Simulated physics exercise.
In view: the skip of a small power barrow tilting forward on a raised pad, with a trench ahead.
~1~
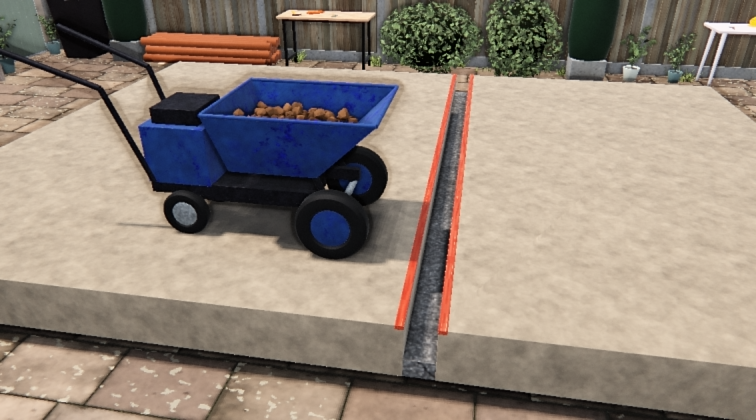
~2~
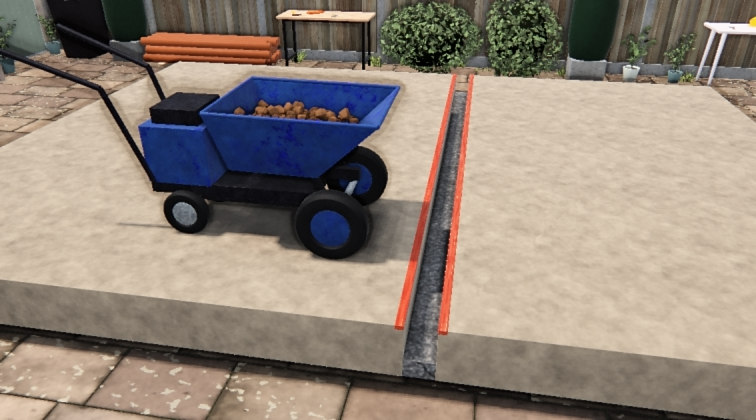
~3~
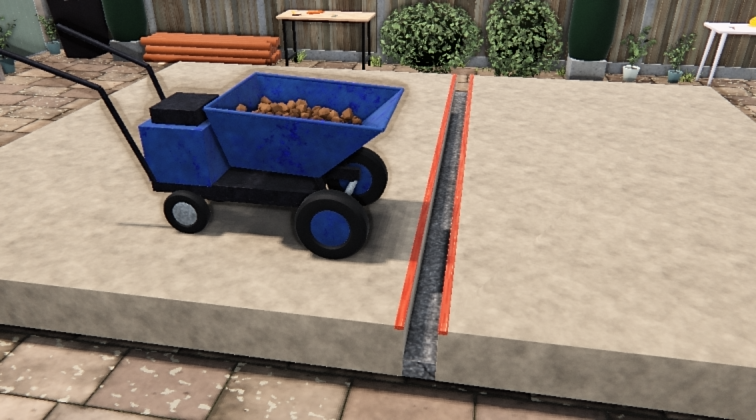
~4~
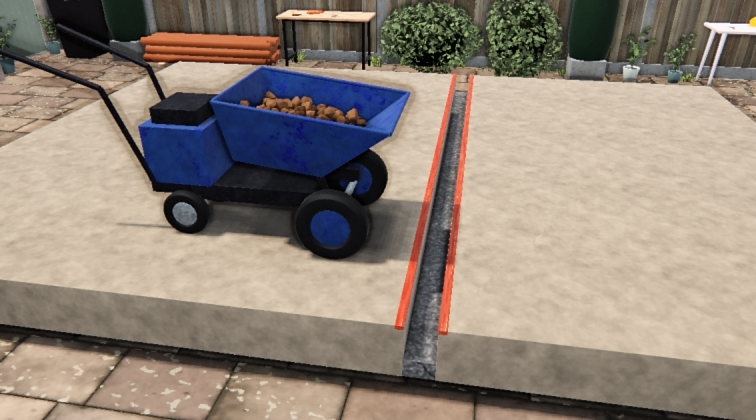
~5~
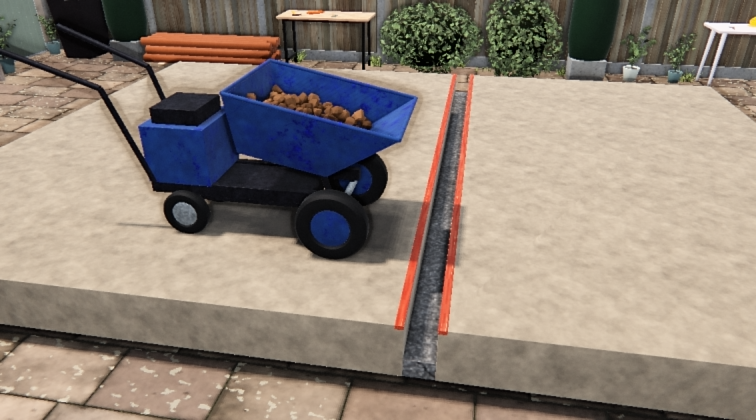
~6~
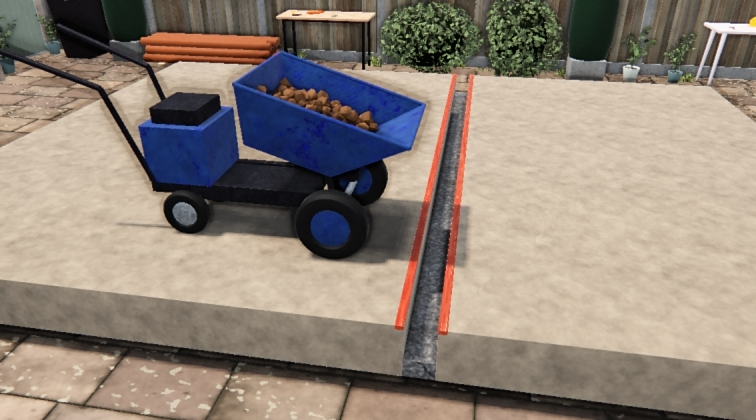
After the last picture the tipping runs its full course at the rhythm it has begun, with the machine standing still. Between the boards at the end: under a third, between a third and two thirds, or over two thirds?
The trench takes under a third.
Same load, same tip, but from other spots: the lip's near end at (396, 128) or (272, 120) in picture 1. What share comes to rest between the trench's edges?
First some 0, then 40 per cent.
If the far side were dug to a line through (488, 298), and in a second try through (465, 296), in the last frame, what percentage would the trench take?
In turn 70 and 30 in a hundred.
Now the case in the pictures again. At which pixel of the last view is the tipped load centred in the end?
Roughly at (508, 239).
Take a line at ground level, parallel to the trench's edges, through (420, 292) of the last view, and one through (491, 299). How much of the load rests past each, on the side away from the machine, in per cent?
In turn 90 and 60 in a hundred.
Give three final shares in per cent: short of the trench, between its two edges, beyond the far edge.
In per cent, short 0, between 0 and beyond 90.
Shortly afterwards, skip tipped steeply; the whole lot in the skip.
Next, skip tipped right over; the bulk in the skip; near a quarter beyond it; only a few falling.
Some moments later, skip tipped right over; a little in the skip; the bulk beyond it.
In the end, skip tipped right over; a little in the skip; only a few in or heaped over the trench; the bulk beyond it.
